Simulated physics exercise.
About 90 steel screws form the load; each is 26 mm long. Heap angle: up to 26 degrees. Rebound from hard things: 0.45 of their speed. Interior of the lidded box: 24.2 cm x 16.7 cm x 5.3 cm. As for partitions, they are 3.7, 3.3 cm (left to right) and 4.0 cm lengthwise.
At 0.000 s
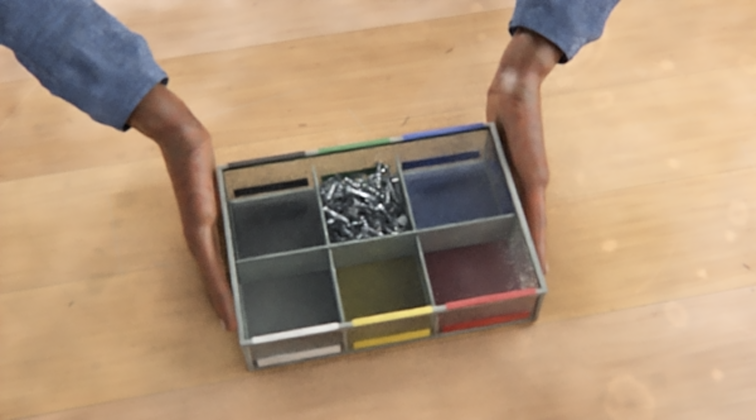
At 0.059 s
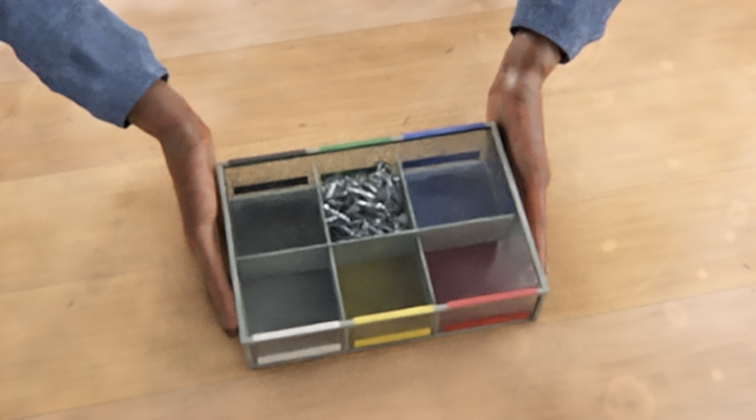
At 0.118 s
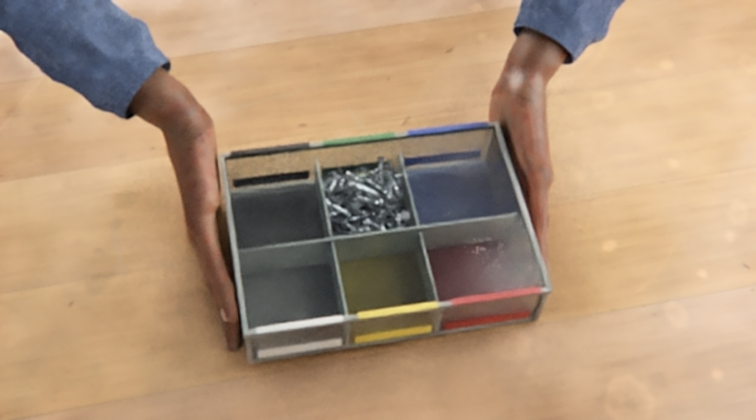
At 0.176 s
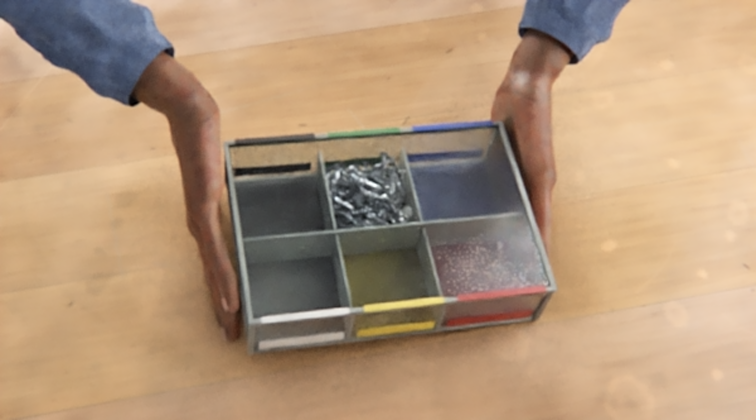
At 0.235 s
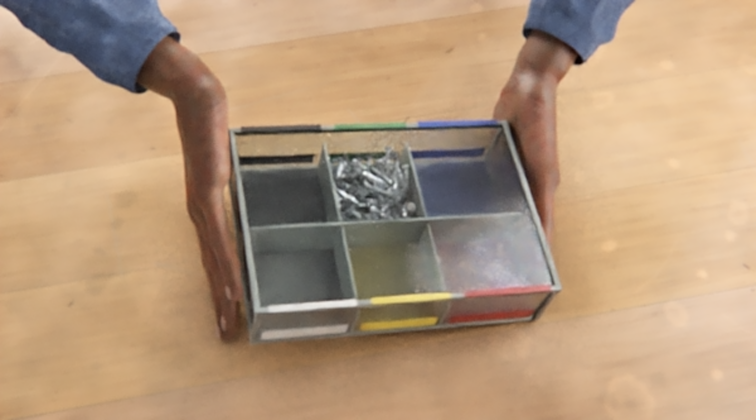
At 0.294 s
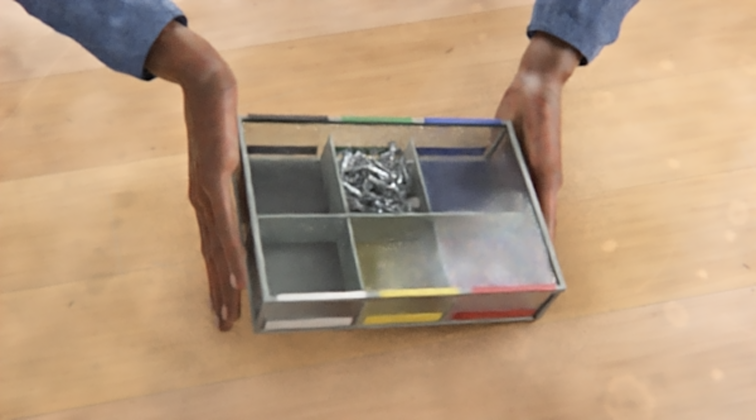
Two dark-skinned hands in blue sleeves hold a clear-lidded, six-compartment box above a pale wooden surface, seen from above at an angle. Small silver screws fill the top middle compartment by the green strip, between black and blue ones, with white, yellow and red strips along the front. The hands slowly tilt the box a little, its front edge rising, while the screws stay heaped and the view remains still.
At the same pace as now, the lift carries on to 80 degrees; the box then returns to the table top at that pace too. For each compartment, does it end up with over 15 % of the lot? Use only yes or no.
Red: No; blue: Yes; green: Yes; yellow: No; white: No; black: No.
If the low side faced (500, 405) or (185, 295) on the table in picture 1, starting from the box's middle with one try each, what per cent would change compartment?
Near 5 and 15 percent, in that order.
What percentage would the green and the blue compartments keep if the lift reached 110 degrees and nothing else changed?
In per cent, green 20 and blue 70.
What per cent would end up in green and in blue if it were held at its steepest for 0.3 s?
Green keeps 60% and blue keeps 40%.
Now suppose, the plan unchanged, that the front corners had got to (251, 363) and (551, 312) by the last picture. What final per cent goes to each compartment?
By the end, red has 5%, blue has 0%, green has 95%, yellow has 0%, white has 0% and black has 0%.
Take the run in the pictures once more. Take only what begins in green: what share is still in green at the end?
Roughly 80 per cent.
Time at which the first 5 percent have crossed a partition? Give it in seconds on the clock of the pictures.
1.25 s, roughly.
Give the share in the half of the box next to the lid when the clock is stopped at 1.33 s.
Close to 30 in a hundred.
Then, at 1.33 s, tilt 80 degrees; blue 10 %, green 90 %.
Then, at 2.02 s, tilt 35 degrees; blue 20 %, green 80 %.
After 2.75 s, tilt 0 degrees; blue 20 %, green 80 %.
In the end, at 3.0 s, red 0 %, blue 20 %, green 80 %, yellow 0 %, white 0 %, black 0 %.
